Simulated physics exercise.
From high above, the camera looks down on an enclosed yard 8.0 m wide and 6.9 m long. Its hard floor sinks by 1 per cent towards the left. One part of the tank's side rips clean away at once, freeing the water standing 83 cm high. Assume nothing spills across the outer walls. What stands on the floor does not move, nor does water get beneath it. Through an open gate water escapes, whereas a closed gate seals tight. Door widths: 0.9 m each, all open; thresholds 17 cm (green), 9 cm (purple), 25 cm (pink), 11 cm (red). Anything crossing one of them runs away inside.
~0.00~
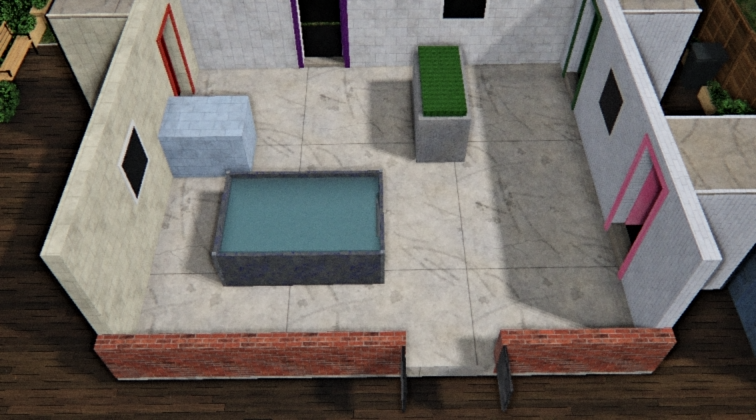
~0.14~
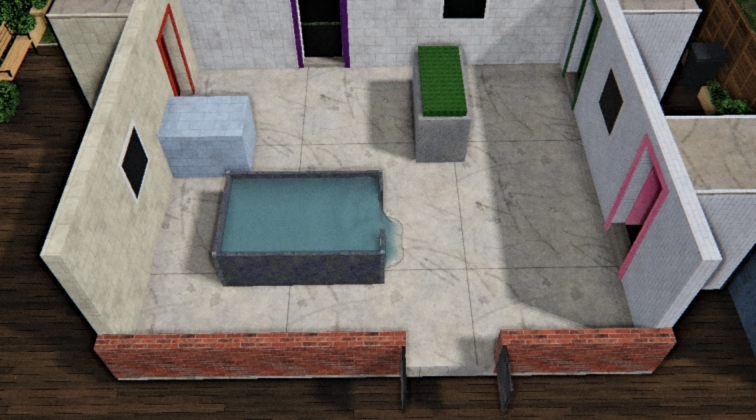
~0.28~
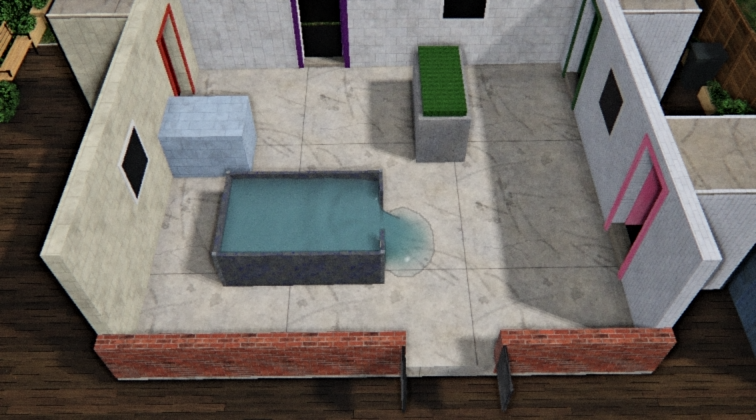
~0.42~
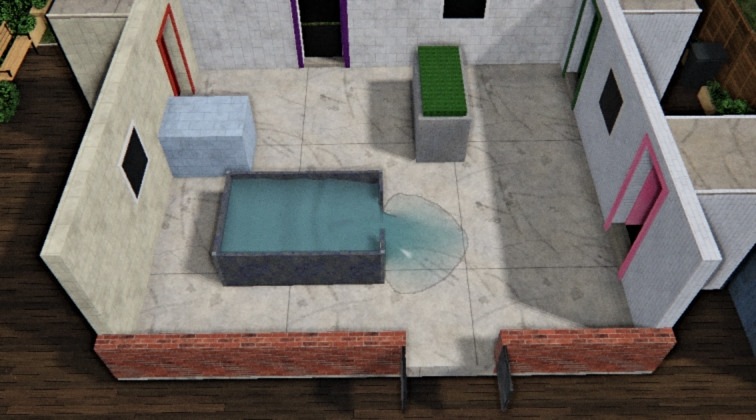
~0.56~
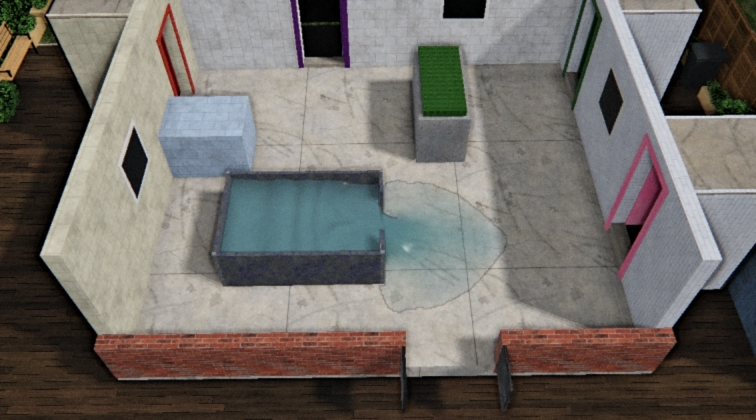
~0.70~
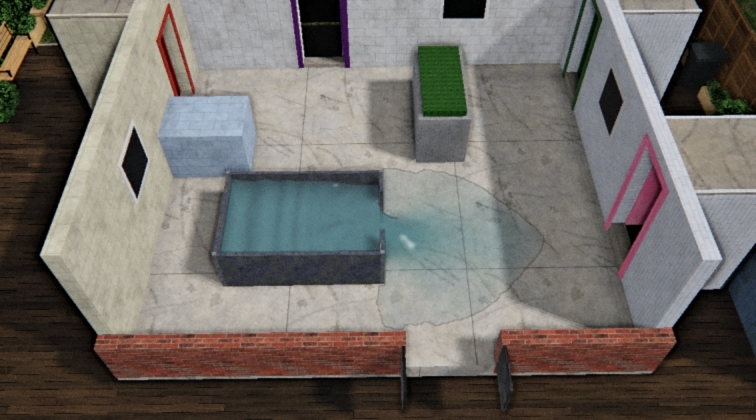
The video shows a walled yard from above, with a dark rectangular tank of water standing still until its right side opens and water pours out, spreading rightward across the pale floor in a widening, rounded sheet.
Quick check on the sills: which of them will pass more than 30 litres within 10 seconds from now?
Green door: Short; purple door: Short; pink door: Short; red door: Short.
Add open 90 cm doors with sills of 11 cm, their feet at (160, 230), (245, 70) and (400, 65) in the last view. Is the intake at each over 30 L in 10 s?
Note, doorways in listed order: Stays short, stays short, stays short.
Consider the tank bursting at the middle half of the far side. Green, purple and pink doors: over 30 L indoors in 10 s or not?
Then it goes green fine, purple too high, pink fine.
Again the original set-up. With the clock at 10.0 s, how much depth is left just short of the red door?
Depth: Approx. 15.0 cm.
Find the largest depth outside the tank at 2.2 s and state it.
Some 38 cm deep.
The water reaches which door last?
Red.
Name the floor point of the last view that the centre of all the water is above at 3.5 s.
Centre: Roughly (429, 228) px.
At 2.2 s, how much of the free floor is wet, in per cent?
Around 35 per cent.
After 1.4 s water covers 30 % of the floor and is deepest (42 cm) near (392, 240); green door not reached, purple door not reached, pink door 18 cm at the sill, 0 L in, red door not reached.
After 2.2 s water covers 35 % of the floor and is deepest (38 cm) near (628, 318); green door not reached, purple door not reached, pink door 28 cm at the sill, 0 L in, red door not reached.
After 3.5 s water covers 40 % of the floor and is deepest (26 cm) near (392, 240); green door 9 cm at the sill, 0 L in, purple door not reached, pink door 22 cm at the sill, 2 L in, red door not reached.
After 6.0 s water covers 60 % of the floor and is deepest (16 cm) near (589, 212); green door 13 cm at the sill, 0 L in, purple door 3 cm at the sill, 0 L in, pink door 12 cm at the sill, 2 L in, red door not reached.
After 10.0 s water covers 85 % of the floor and is deepest (16 cm) near (193, 98); green door 12 cm at the sill, 0 L in, purple door 5 cm at the sill, 0 L in, pink door 6 cm at the sill, 2 L in, red door 15 cm at the sill, 2 L in.
